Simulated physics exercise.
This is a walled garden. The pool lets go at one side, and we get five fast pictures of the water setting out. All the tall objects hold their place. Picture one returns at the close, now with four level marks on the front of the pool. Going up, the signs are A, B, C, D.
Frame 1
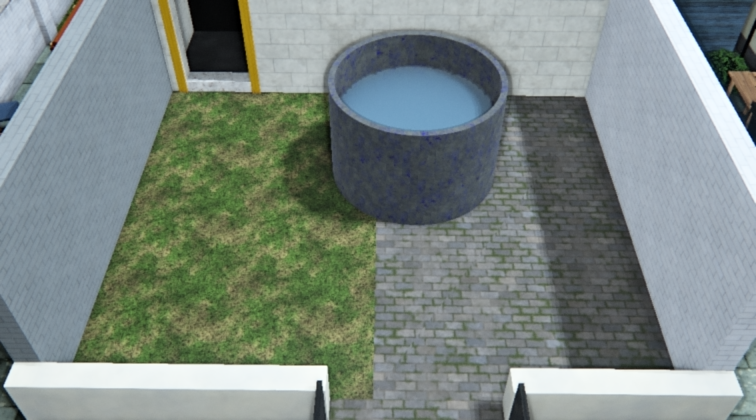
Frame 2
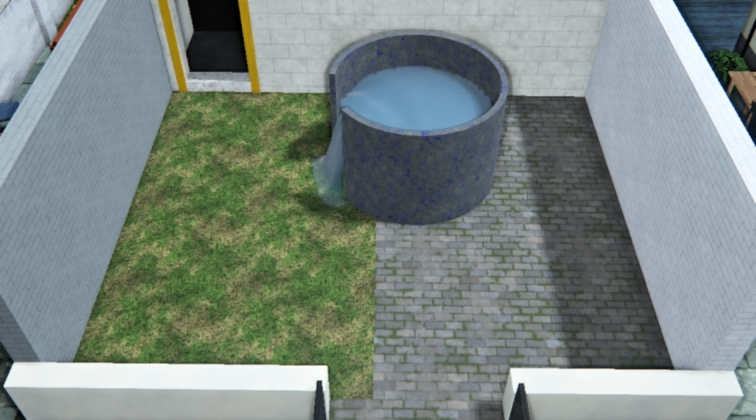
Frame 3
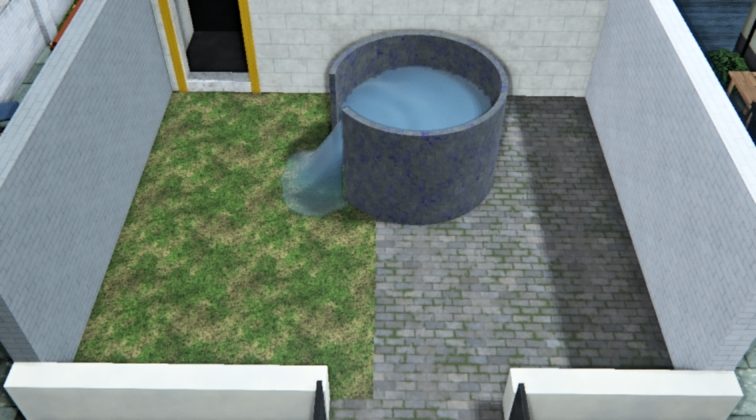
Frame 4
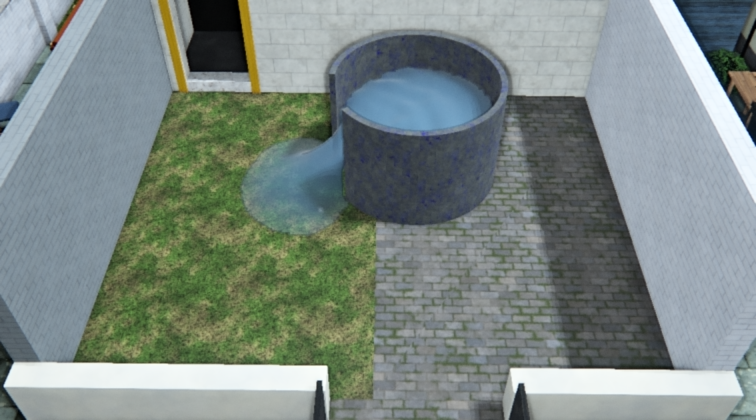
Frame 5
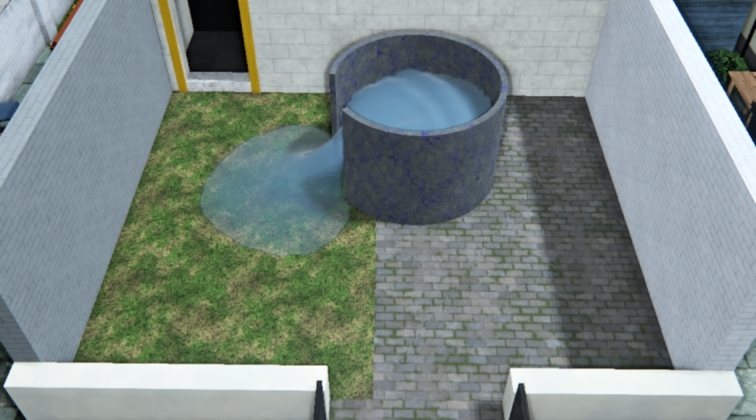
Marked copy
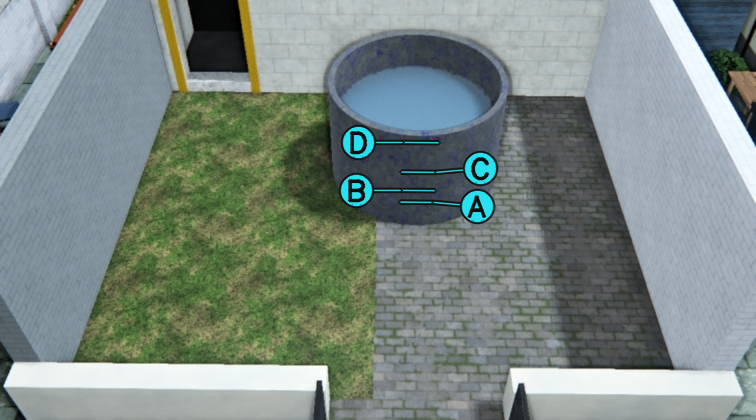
In a walled garden, a round stone pool of still water stands between grass and paving until a gap opens in its left side; water pours through onto the lawn and spreads leftward in a widening, rounded sheet.
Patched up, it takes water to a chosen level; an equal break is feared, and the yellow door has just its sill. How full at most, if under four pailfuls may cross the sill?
The answer is mark C.
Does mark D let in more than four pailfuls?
Yes, that goes wrong.
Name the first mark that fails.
That is mark D.
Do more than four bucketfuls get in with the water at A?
No.
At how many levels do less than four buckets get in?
Three of the four.
In cyan, A at (417, 202); B at (417, 190); C at (418, 172); D at (420, 142); from the bottom up A, B, C, D.
With A, nothing gets over.
With B, nothing gets over.
With C, a splash gets over, under a bucket.
With D, about 8 bucketfuls get in.
